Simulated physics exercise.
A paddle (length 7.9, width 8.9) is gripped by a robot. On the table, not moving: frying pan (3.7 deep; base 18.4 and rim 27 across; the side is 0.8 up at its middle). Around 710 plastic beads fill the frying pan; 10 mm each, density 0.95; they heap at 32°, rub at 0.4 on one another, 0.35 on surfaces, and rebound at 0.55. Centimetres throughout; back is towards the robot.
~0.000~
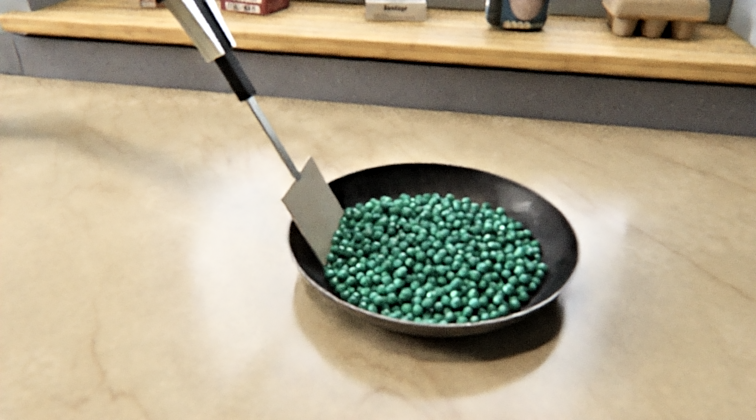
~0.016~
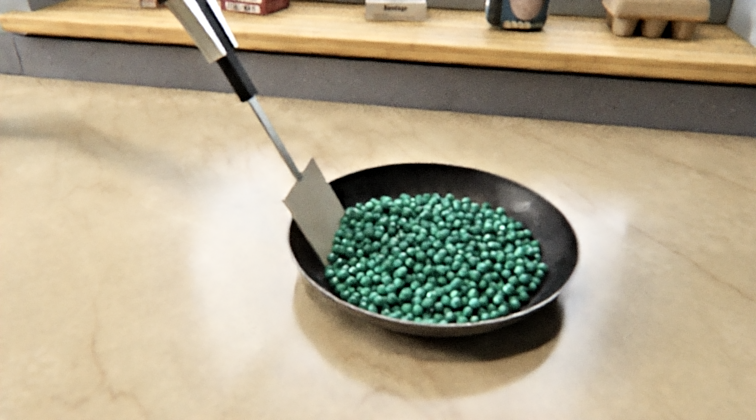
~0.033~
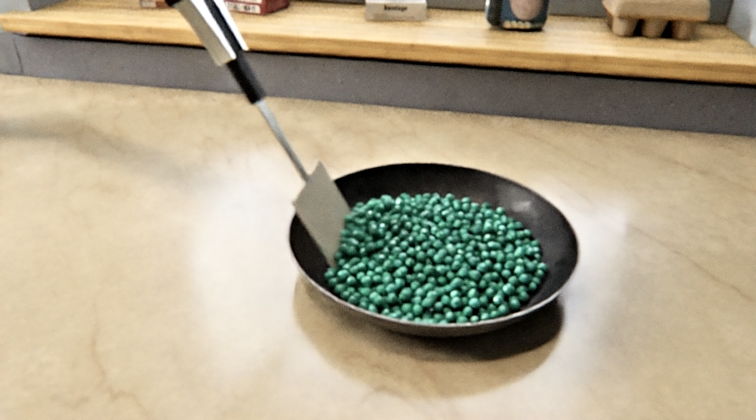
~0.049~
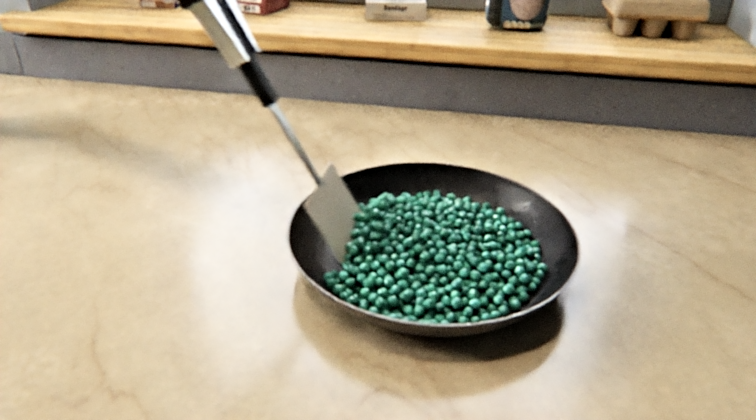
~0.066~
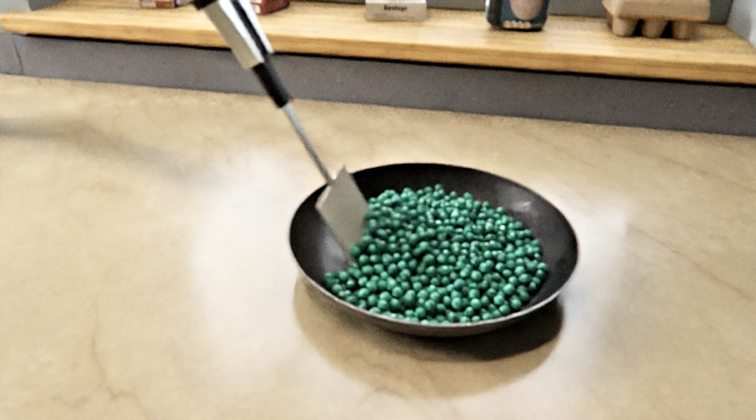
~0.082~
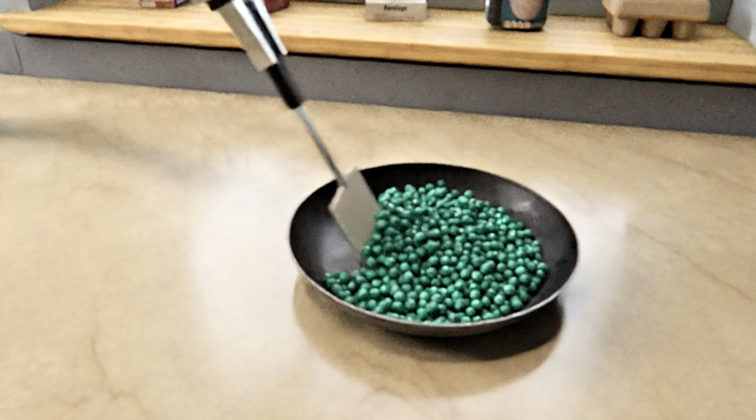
A metal spatula with a black and silver handle slid a short way rightward inside a dark frying pan, pushing the green beads at the left edge into a slightly higher heap while the pan stayed still.
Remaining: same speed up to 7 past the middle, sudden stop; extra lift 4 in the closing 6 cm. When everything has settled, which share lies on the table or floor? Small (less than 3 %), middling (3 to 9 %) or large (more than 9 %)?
On the table or floor the share is middling, 3 to 9 %.
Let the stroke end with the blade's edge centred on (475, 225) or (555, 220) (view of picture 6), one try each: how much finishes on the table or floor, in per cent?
Some 0 and 25 per cent.
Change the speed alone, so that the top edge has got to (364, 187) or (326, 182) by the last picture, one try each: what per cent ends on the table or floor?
About 15 and 0 per cent.
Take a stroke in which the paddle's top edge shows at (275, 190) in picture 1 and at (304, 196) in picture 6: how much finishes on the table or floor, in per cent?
About 0 per cent.
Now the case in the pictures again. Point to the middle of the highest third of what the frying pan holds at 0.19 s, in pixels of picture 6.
Near (483, 239).
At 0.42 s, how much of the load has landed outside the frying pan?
Some 6 per cent.
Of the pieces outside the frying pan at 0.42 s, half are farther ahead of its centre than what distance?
About 18 cm.
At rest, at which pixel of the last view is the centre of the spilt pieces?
Around (685, 304).
After 0.14 s, sloping 62°, highest piece 5 above the table; 710 in the frying pan.
After 0.19 s, sloping 62°, highest piece 6 above the table; 710 in the frying pan.
After 0.42 s, sloping 62°, highest piece 5 above the table; 671 in the frying pan, 38 on the table or floor, 1 on the blade or in flight.
After 1.47 s, sloping 62°, highest piece 4 above the table; 671 in the frying pan, 39 on the table or floor.
In the end, 671 in the frying pan, 39 on the table or floor. That is 5 % on the table or floor.
